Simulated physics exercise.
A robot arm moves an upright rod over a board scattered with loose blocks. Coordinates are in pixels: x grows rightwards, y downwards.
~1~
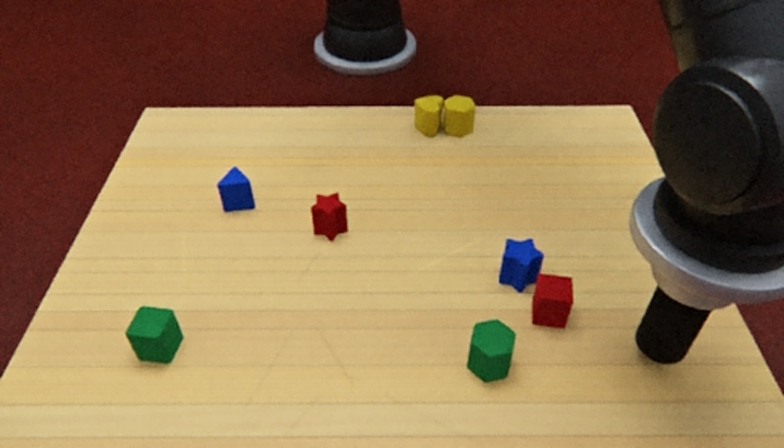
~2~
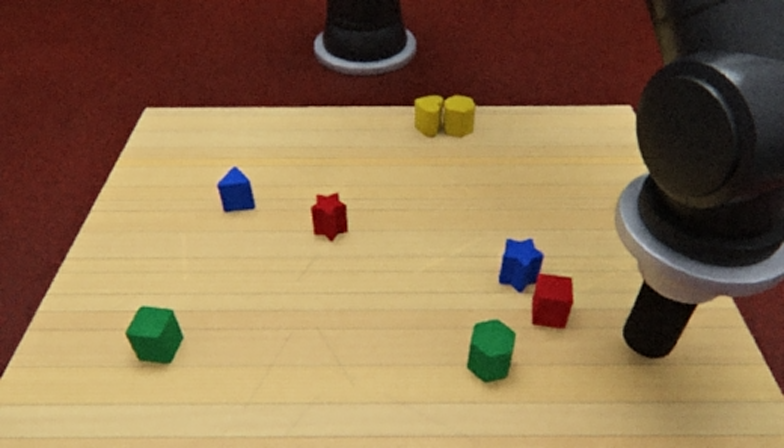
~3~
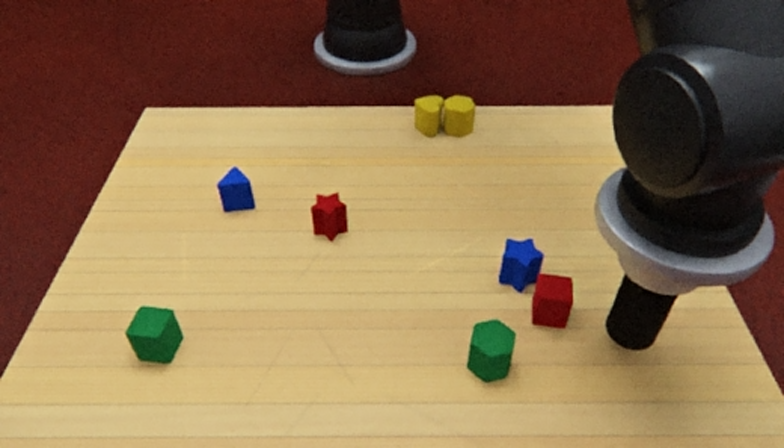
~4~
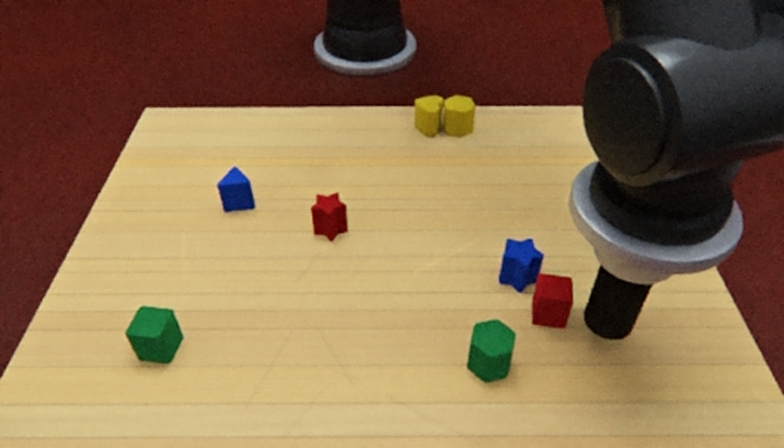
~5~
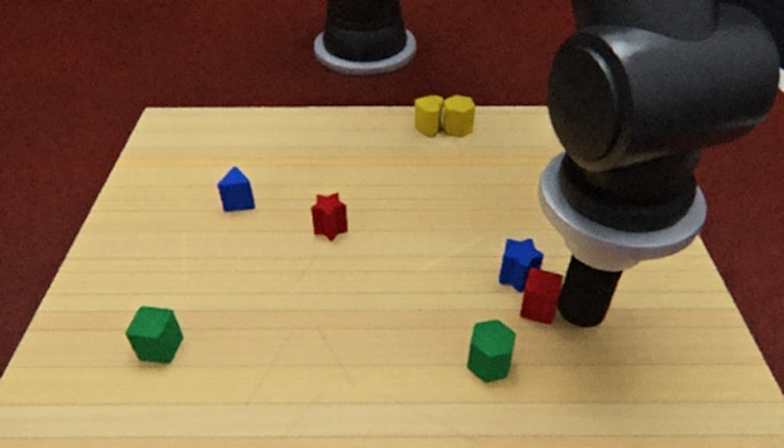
Robot arm moving its upright rod leftward across a wooden board of coloured blocks, then nudging the red square block slightly left.
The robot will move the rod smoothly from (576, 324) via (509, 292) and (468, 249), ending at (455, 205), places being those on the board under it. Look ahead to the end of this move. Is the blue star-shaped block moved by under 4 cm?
Final answer: No.
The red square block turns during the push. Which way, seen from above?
From above, it looks like the red square block goes counterclockwise.
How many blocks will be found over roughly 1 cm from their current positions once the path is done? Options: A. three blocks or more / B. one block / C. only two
(C)
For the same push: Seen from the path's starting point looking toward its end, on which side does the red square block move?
Left.
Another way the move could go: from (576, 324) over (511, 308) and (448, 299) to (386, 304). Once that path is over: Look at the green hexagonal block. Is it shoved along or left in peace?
It keeps its position.
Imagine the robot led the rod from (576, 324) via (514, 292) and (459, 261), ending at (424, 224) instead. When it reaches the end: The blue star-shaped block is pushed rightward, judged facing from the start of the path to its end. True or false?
That claim is true.
The first path, step by step. One third of the way, rod at (512, 277); blue star-shaped block at (502, 234), turned 80° clockwise; red square block at (475, 256).
Two thirds of the way, rod at (469, 233); blue star-shaped block at (490, 202); red square block at (443, 241), turned 45° anticlockwise.
At the end, rod at (456, 190); green hexagonal block in place; blue star-shaped block at (492, 185), turned 210° clockwise; red square block at (443, 241), turned 45° anticlockwise.
